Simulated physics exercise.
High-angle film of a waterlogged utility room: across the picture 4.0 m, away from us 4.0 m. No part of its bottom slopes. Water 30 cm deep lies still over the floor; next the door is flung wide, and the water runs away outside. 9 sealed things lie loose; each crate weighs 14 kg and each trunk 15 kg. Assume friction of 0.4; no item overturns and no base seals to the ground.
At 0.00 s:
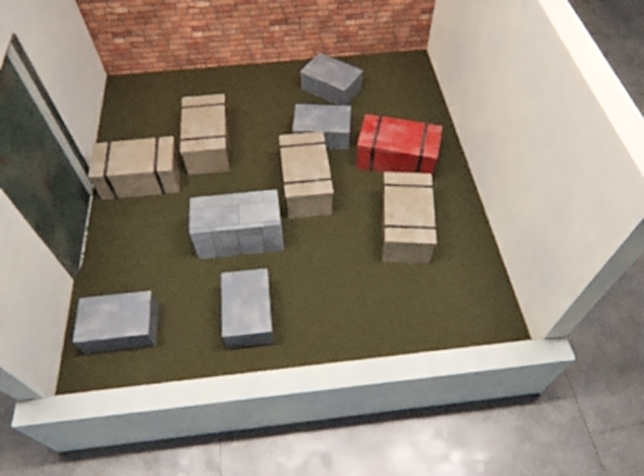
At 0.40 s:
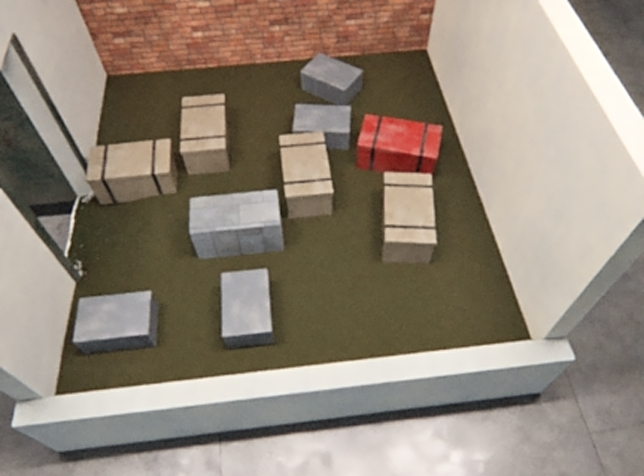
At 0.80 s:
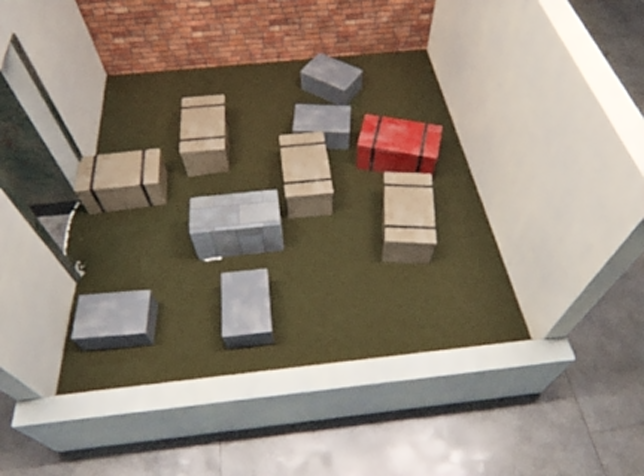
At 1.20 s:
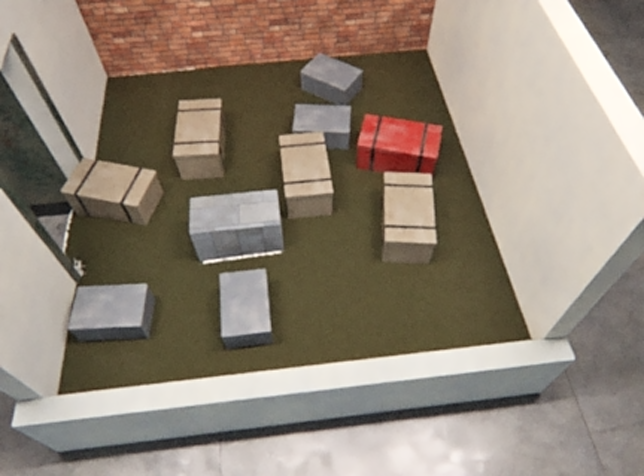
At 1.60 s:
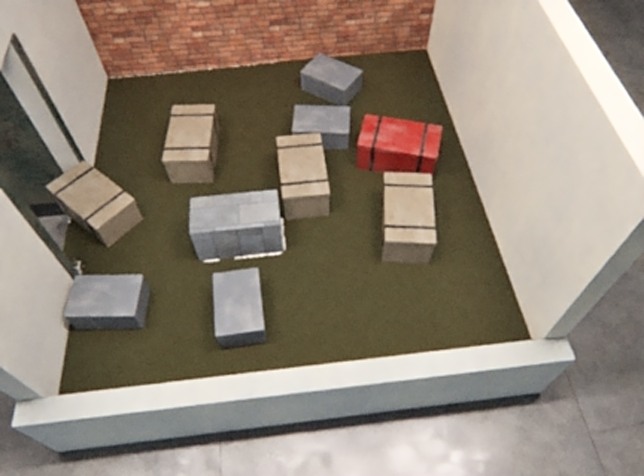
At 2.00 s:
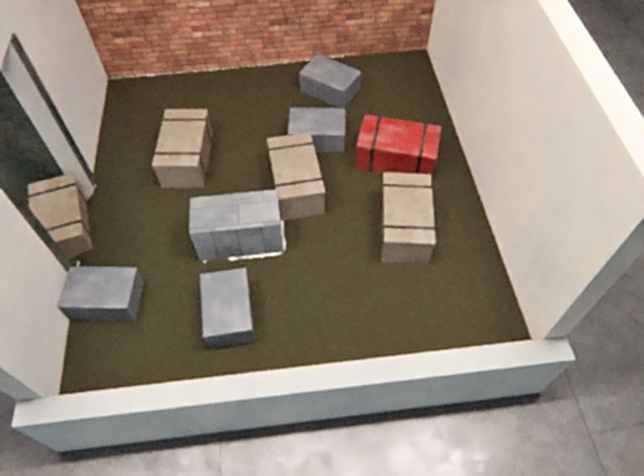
In the video, a doorway opens on the left of a room scattered with tan, grey and red box-shaped objects; the nearest tan one drifts toward it, turning, then several others shift slightly left while the red trunk barely moves.
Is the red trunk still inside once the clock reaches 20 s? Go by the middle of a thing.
In.
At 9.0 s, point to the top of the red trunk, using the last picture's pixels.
I'd put it somewhere near (356, 149).
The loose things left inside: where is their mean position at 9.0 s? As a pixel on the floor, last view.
The average lands around (236, 203).
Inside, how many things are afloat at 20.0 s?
At that instant the tally stands at 7.
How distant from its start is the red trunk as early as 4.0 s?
Displacement by then near 20 cm.
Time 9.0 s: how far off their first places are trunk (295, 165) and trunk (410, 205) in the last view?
Going in order, that's 100 cm then 50 cm.
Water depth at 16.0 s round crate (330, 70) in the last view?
16 cm.
After 4.0 s the red trunk is near (378, 143), 0.2 m from its start, afloat; 1 of 9 are out; 8 afloat.
After 9.0 s the red trunk is near (356, 149), 0.5 m from its start, afloat; 2 of 9 are out; 7 afloat.
After 16.0 s the red trunk is near (322, 153), 0.8 m from its start, afloat; 2 of 9 are out; 7 afloat.
After 20.0 s the red trunk is near (307, 158), 1.0 m from its start, afloat; 2 of 9 are out; 7 afloat.
